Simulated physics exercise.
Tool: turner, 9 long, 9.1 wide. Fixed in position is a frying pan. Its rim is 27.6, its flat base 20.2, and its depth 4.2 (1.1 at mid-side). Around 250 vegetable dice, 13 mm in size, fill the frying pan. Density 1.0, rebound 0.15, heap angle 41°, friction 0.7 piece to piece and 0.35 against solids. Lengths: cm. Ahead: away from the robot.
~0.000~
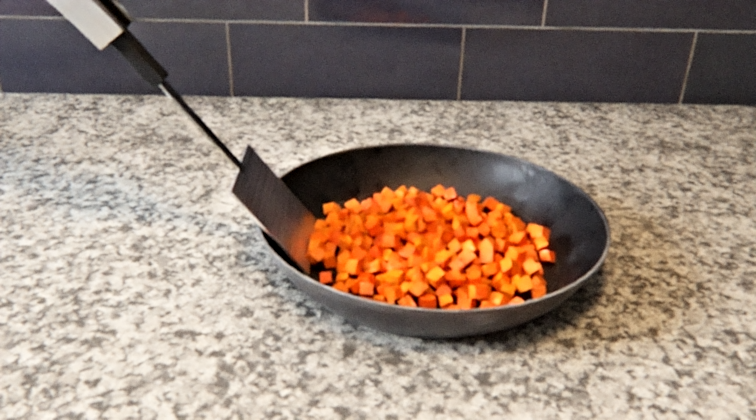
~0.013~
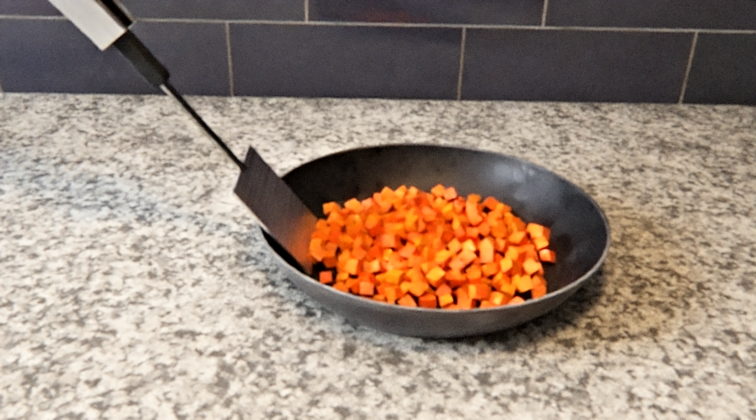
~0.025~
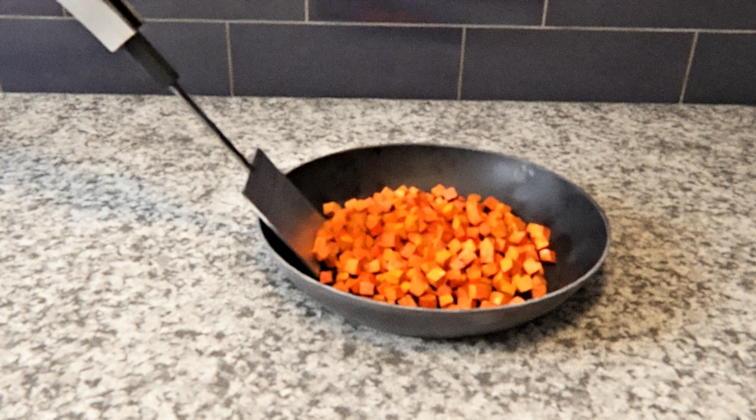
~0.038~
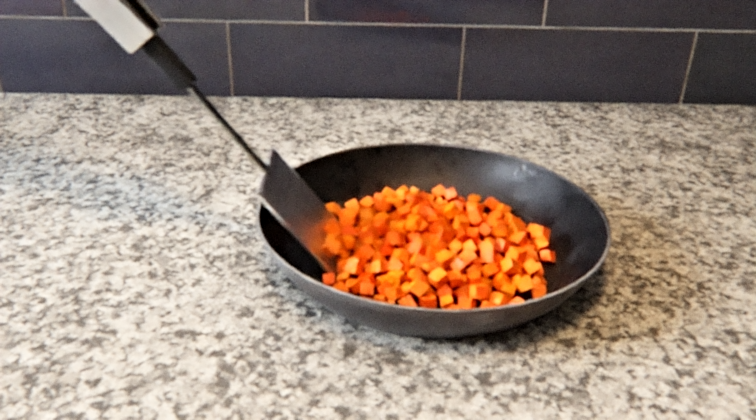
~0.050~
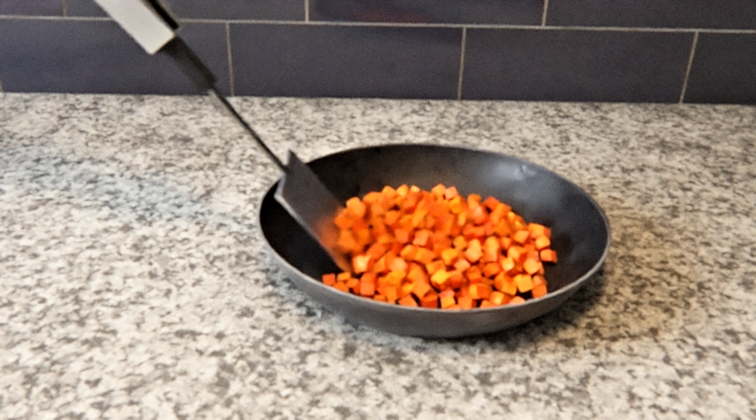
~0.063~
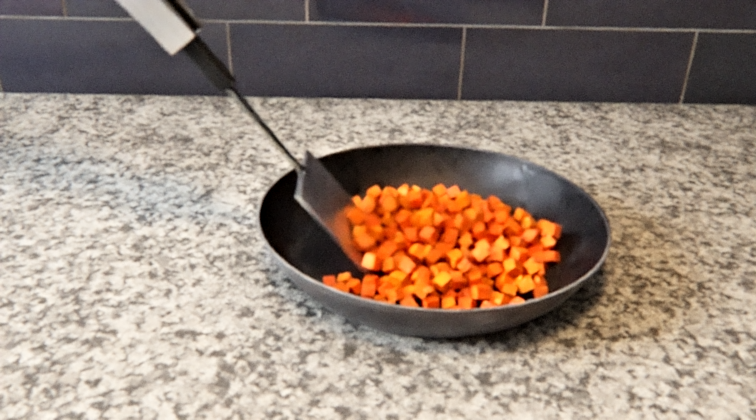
A black turner with a silver section on its handle starts at the left side of a dark frying pan, slanting in from the upper left, and slides a short way right, nudging the nearest orange vegetable dice. The dice lie heaped across the pan's middle and right, mostly staying put. The still camera looks down at a speckled grey countertop before dark tiles.
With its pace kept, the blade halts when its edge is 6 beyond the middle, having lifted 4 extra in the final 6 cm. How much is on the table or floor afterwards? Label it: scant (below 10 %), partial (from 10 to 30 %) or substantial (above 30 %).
Partial (from 10 to 30 %).
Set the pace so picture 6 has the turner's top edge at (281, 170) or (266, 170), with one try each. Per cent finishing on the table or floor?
Estimates: Near 0 %, near 0 %.
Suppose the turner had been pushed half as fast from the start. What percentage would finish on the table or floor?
Near 0 %.
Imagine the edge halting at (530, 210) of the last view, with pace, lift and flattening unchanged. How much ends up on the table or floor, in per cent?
Roughly 15 per cent, I'd say.
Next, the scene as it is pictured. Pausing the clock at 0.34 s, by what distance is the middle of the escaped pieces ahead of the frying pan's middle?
I'd say some 24 centimetres.
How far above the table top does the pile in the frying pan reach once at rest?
Height at the end: Around 5.0 cm.
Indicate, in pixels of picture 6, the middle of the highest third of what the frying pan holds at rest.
Centre: Roughly (554, 226).
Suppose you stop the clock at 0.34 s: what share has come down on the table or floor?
Estimate: About 10 percent.
After 0.09 s, sloping 52°, highest piece 5 above the table; 246 in the frying pan.
After 0.12 s, sloping 52°, highest piece 5 above the table; 246 in the frying pan.
After 0.34 s, sloping 52°, highest piece 7 above the table; 214 in the frying pan, 27 on the table or floor, 5 on the blade or in flight.
After 1.39 s, sloping 52°, highest piece 5 above the table; 213 in the frying pan, 33 on the table or floor.
In the end, 213 in the frying pan, 33 on the table or floor. That is 13 % on the table or floor.
